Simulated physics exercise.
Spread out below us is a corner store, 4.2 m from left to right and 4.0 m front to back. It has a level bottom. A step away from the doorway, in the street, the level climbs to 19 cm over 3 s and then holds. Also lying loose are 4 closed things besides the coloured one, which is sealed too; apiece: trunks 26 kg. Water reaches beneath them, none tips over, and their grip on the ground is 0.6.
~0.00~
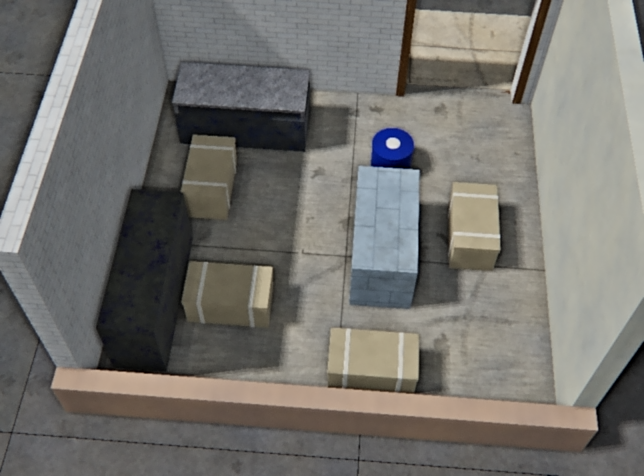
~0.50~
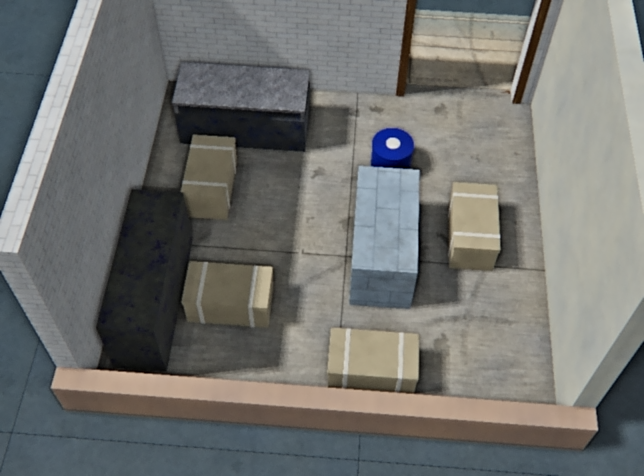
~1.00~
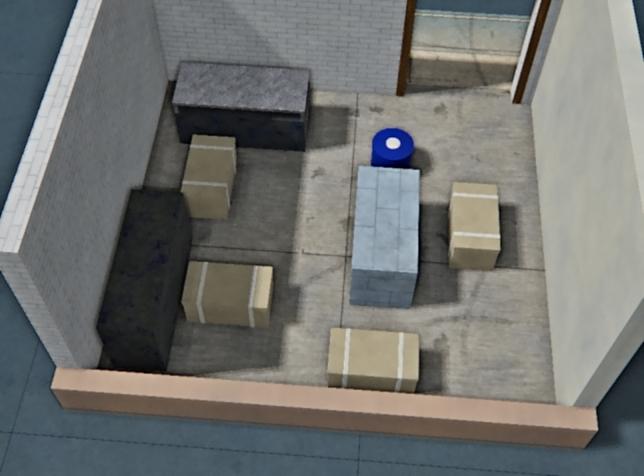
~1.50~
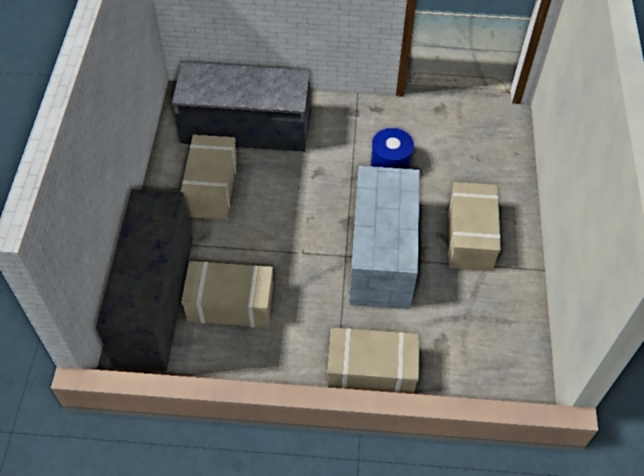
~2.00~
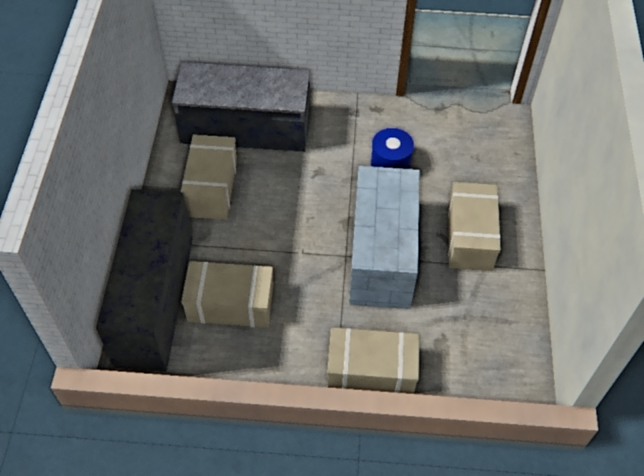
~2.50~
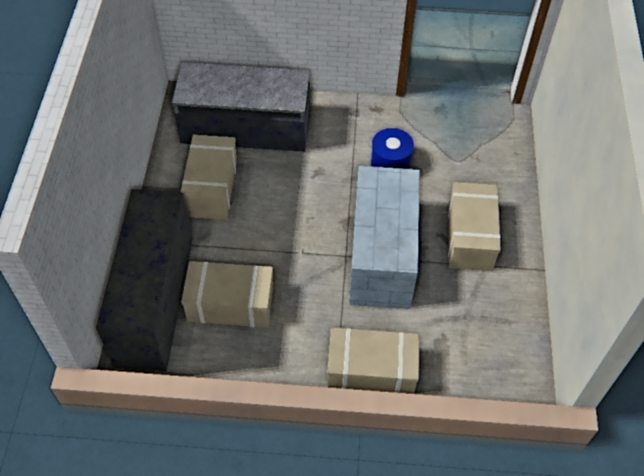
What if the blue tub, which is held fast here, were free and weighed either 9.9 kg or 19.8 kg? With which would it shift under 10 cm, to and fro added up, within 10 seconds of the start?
I'd say it needs the heavier one.
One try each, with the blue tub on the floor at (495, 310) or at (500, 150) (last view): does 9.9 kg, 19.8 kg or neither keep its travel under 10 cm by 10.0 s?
First try none suffices, second try none suffices.
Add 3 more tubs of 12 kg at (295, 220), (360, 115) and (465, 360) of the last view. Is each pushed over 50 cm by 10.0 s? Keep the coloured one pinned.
Order as asked: Stays within / stays within / goes beyond.
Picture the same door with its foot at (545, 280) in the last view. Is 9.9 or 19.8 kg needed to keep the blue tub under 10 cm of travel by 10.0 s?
With that change, you need the heavier one.
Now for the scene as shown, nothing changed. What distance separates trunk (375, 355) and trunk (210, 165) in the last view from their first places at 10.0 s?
The first is 140 cm from its start, the second 0 cm.
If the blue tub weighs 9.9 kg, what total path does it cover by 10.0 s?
Some 120 centimetres of travel in total.
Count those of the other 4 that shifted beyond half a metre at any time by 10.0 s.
The tally stands at 2.
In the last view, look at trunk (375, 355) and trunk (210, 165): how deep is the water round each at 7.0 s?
Close to 7 and 2 centimetres.
After 3.5 s the blue tub would be 0 cm from its start with 9.9 kg and 0 cm from its start with 19.8 kg; 4 cm of water round it then.
After 4.5 s the blue tub would be 36 cm from its start with 9.9 kg and 0 cm from its start with 19.8 kg; 6 cm of water round it then.
After 7.0 s the blue tub would be 112 cm from its start with 9.9 kg and 0 cm from its start with 19.8 kg; 6 cm of water round it then.
After 10.0 s the blue tub would be 117 cm from its start with 9.9 kg and 0 cm from its start with 19.8 kg; 7 cm of water round it then.
